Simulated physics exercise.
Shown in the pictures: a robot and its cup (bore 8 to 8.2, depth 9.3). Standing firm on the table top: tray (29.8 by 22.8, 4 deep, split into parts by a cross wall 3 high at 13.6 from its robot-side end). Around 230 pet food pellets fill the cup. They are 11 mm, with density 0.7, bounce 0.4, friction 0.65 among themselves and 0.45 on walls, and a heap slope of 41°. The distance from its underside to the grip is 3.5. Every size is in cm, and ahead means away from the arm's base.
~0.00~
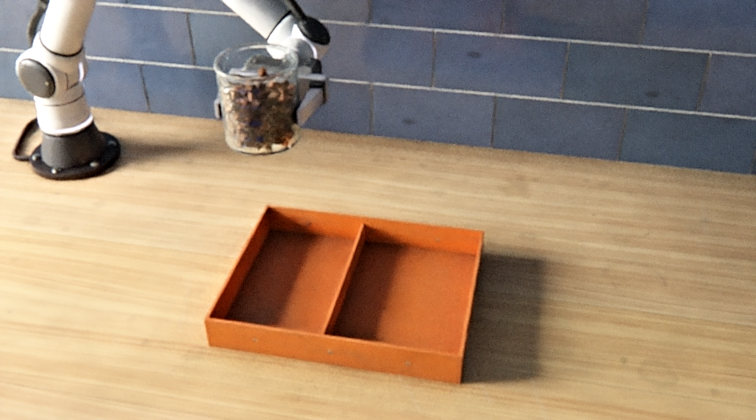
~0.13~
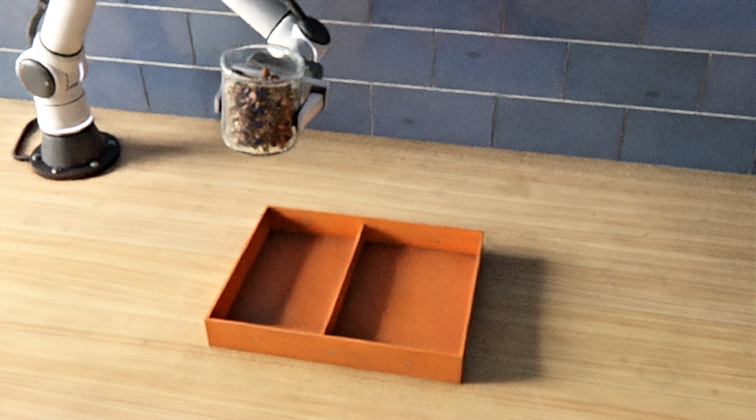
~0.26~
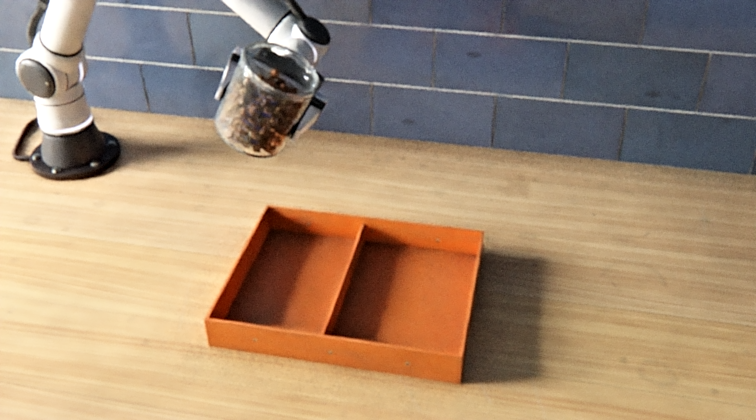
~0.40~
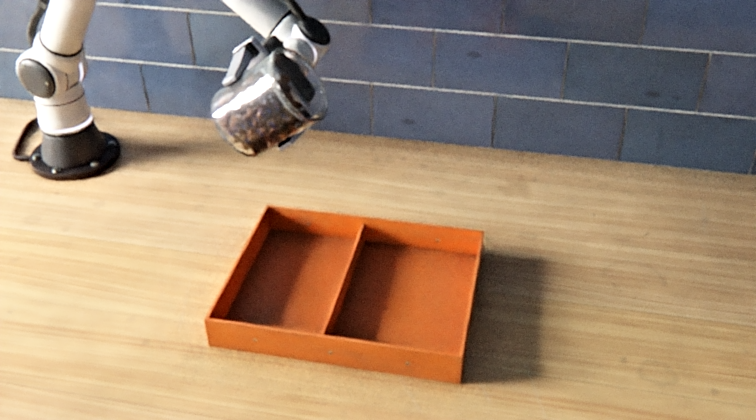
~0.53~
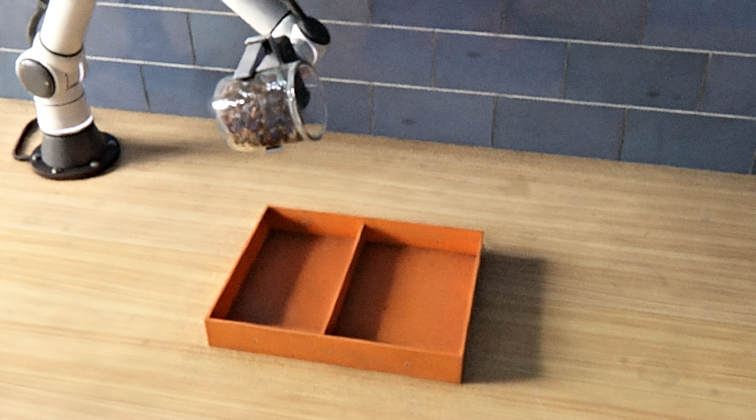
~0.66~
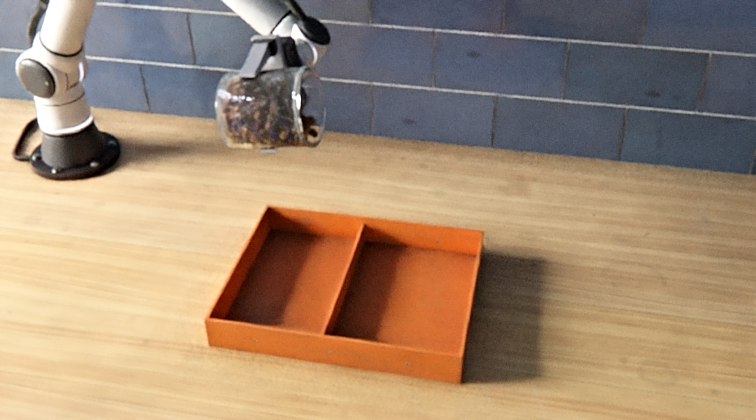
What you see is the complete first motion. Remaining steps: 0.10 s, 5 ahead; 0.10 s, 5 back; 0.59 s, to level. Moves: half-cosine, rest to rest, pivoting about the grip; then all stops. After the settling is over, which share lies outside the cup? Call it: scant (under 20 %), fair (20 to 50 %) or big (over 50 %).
Big; over 50 %.
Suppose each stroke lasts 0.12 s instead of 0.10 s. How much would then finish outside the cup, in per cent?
Roughly 45 percent then.
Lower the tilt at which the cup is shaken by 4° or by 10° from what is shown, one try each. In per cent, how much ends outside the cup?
Some 50 and 40 per cent.
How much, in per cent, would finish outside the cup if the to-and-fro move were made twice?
It would come to about 80 %.
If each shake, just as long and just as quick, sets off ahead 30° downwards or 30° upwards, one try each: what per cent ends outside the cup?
Result: Approx. 25 % and 95 %, one try each.
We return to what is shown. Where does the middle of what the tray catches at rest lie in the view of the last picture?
Centre estimate: Around (405, 303).
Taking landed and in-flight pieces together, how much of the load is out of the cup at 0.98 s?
About 60 per cent.
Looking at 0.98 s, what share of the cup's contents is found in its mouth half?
Near 55 %.
After 0.98 s, tilted 74° forward, highest piece 27 above the table; 90 in the cup, 25 in the far-side part, 2 on the table or floor, 117 in flight or on a rim.
After 1.29 s, tilted 14° forward, highest piece 31 above the table; 117 in the far-side part, 88 in the cup, 21 on the table or floor, 8 in the robot-side part.
After 1.65 s, level, highest piece 27 above the table; 117 in the far-side part, 88 in the cup, 21 on the table or floor, 8 in the robot-side part.
After 2.70 s, level, highest piece 27 above the table; 117 in the far-side part, 88 in the cup, 21 on the table or floor, 8 in the robot-side part.
At rest, 117 in the far-side part, 88 in the cup, 21 on the table or floor, 8 in the robot-side part. That is 62 % outside the cup.
